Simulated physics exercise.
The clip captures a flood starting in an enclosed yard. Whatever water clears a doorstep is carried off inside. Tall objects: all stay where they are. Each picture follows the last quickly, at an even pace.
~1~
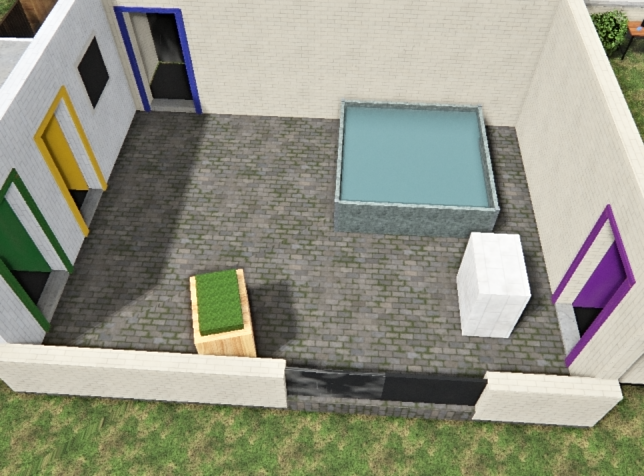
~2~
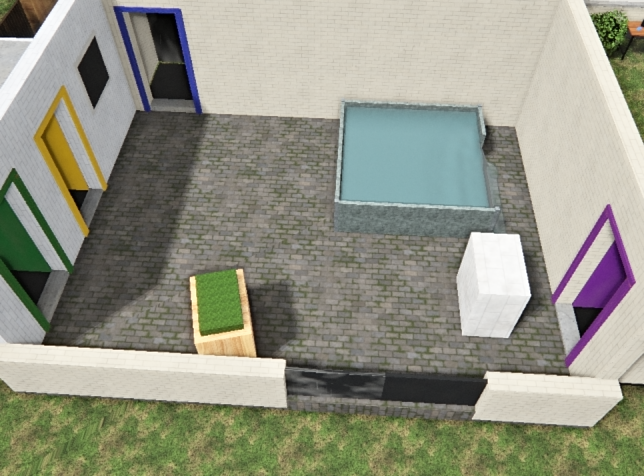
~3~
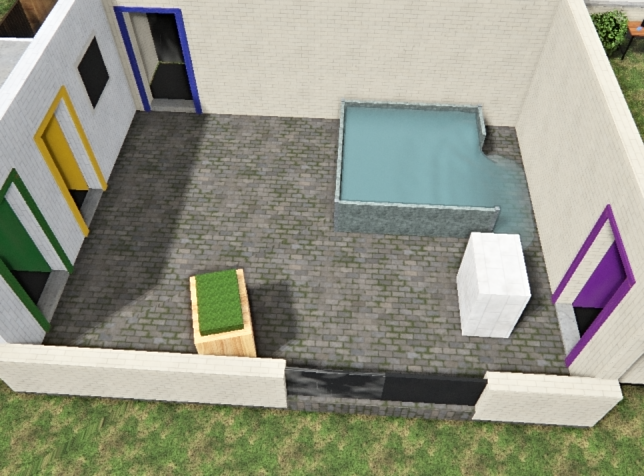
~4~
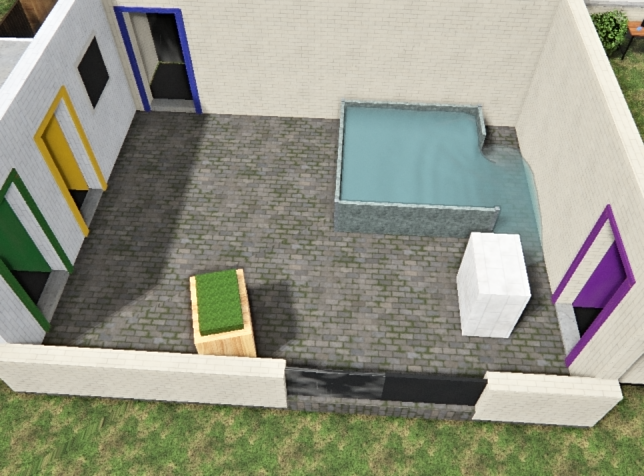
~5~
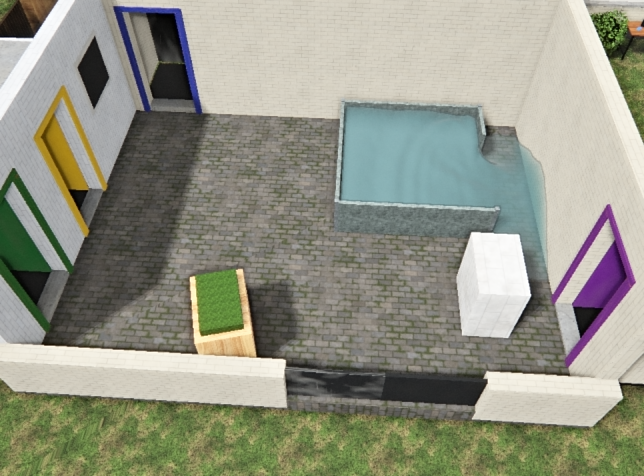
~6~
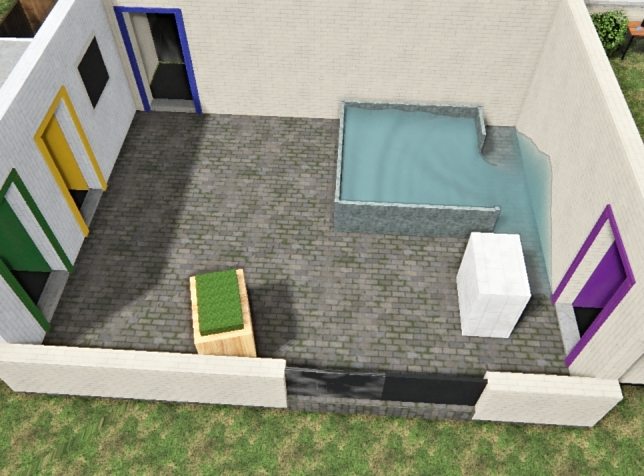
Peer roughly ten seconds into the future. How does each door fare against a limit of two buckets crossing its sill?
The green door stays within the limit. The blue door stays within the limit. The yellow door goes past the limit. The purple door goes past the limit.
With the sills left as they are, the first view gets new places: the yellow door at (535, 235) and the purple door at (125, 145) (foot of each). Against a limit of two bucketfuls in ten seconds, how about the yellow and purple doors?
Note: Yellow beats the limit, purple beats the limit.
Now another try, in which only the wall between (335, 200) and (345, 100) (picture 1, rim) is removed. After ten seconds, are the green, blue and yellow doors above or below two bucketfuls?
Lab note: Green above the mark, blue above the mark, yellow above the mark.
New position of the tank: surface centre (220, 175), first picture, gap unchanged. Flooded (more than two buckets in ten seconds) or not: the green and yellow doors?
Note: Green door falls short; yellow door falls short.
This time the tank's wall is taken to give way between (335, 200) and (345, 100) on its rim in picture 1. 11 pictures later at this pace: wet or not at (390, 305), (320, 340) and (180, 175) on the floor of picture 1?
Taken in turn they're unwetted, unwetted and swamped.
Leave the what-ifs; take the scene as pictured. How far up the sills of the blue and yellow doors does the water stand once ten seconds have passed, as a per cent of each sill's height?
I'd put the first at close to 80 per cent and the second at close to 170 per cent.
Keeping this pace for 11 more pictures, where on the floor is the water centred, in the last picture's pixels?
Somewhere near (454, 199).
A moment on, water covers 15 % of the floor; the green door not reached, the blue door not reached, the yellow door not reached, the purple door wet at the sill, nothing in.
Next, water covers 20 % of the floor; the green door not reached, the blue door not reached, the yellow door not reached, the purple door under two buckets in.
Then, water covers 50 % of the floor; the green door not reached, the blue door wet at the sill, nothing in, the yellow door not reached, the purple door over two buckets in.
Later, water covers 85 % of the floor; the green door wet at the sill, nothing in, the blue door wet at the sill, nothing in, the yellow door under two buckets in, the purple door far over two buckets in.
In the end, water covers 100 % of the floor; the green door wet at the sill, nothing in, the blue door under two buckets in, the yellow door over two buckets in, the purple door far over two buckets in.
